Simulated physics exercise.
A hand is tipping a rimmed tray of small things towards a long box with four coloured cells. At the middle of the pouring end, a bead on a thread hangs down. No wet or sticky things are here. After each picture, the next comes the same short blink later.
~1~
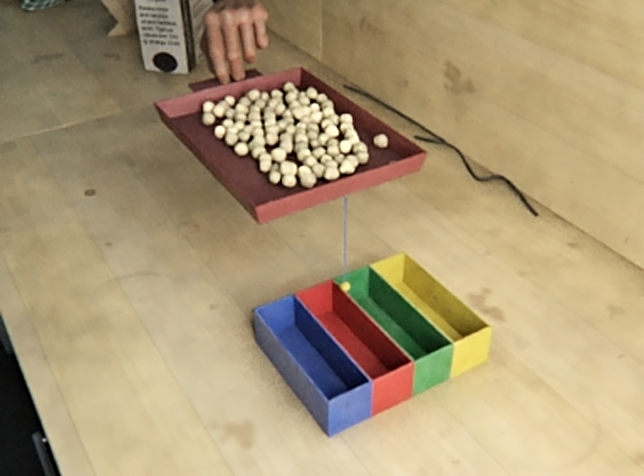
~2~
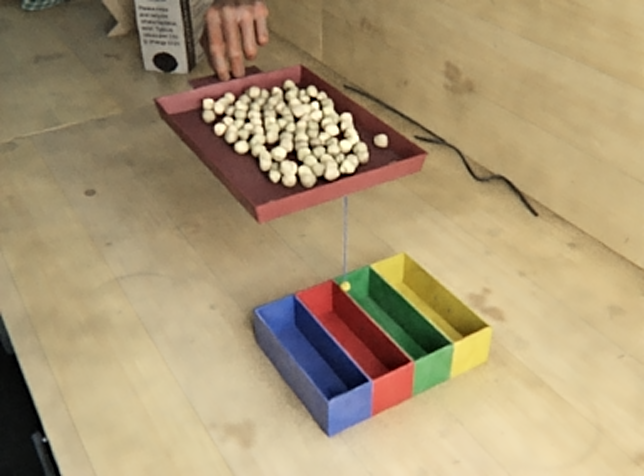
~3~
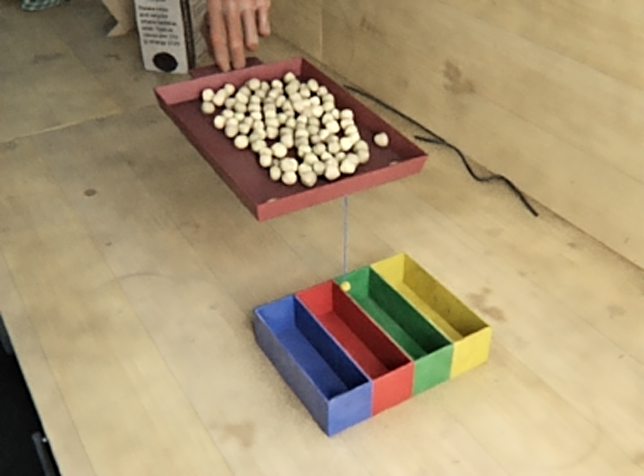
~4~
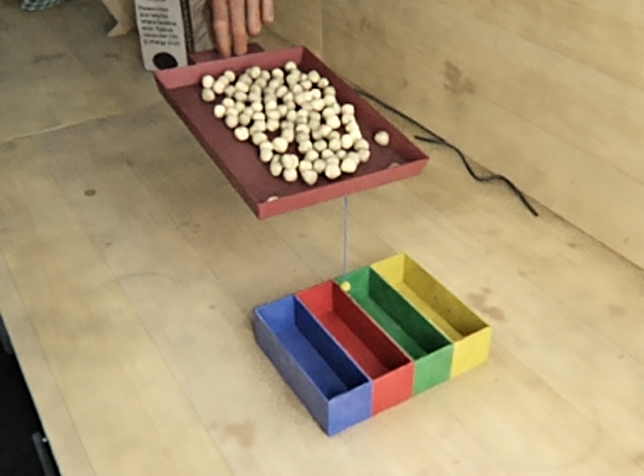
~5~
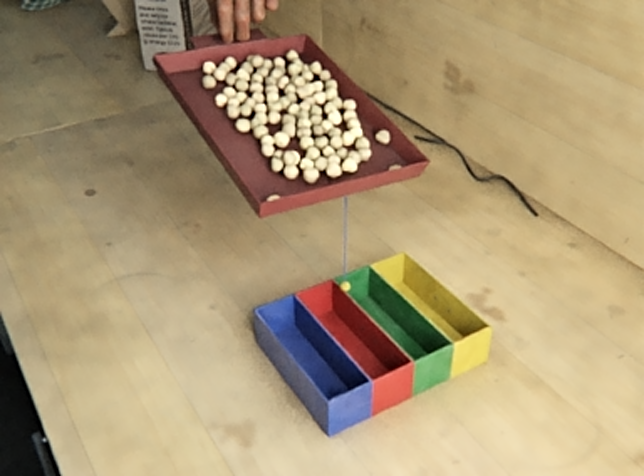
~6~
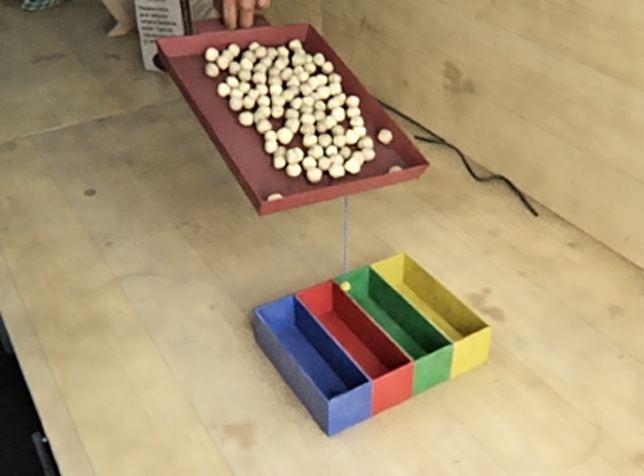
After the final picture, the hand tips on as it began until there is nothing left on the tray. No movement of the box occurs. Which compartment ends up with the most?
The yellow one.
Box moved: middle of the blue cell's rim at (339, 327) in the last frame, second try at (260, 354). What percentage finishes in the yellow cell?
About 30 per cent, then about 20 per cent.
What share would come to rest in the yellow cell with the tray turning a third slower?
Close to 40 per cent.
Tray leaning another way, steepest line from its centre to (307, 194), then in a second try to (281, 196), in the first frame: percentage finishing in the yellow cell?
0 % and 0 %.
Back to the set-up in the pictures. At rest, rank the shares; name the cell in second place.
That would be that green cell, just behind the top one.
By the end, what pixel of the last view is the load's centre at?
Roughly at pixel (435, 331).
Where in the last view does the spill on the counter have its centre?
Roughly at (525, 316).
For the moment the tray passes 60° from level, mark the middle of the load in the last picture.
(360, 121).
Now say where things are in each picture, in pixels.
Corners of the pouring end at (258, 203) and (421, 151), level; middle of the load at (291, 130), macadamia nuts; bead on its thread at (345, 287); blue cell at (350, 406); red cell at (393, 386); green cell at (433, 367); yellow cell at (471, 349), in the first frame.
Corners of the pouring end at (258, 203) and (421, 152), level; middle of the load at (291, 129), in the second frame.
Corners of the pouring end at (259, 202) and (422, 154), tipped barely, lowest at the right corner; middle of the load at (291, 124), in the third frame.
Corners of the pouring end at (261, 201) and (423, 156), tipped a little, lowest at the right corner; middle of the load at (292, 117), in the fourth frame.
Corners of the pouring end at (262, 199) and (424, 159), tipped a little, lowest at the right corner; middle of the load at (293, 110), in the fifth frame.
Corners of the pouring end at (264, 198) and (425, 162), tipped clearly, lowest at the right corner; middle of the load at (297, 104); blue cell at (350, 406); red cell at (393, 386); green cell at (433, 367); yellow cell at (471, 349), in the sixth frame.
Soon after the last picture, tray tipped steeply; all on the tray.
A little later, tray tipped right over; nearly all on the tray; a stray few falling or outside the box.
Later still, tray tipped past a quarter turn; about half in the yellow cell; about a quarter in the green cell; a small part in the red cell; a stray few in the blue cell; about a quarter falling or outside the box.
At rest, tray tipped past a quarter turn; about half in the yellow cell; about a quarter in the green cell; a small part in the red cell; a stray few in the blue cell; about a quarter outside the box.
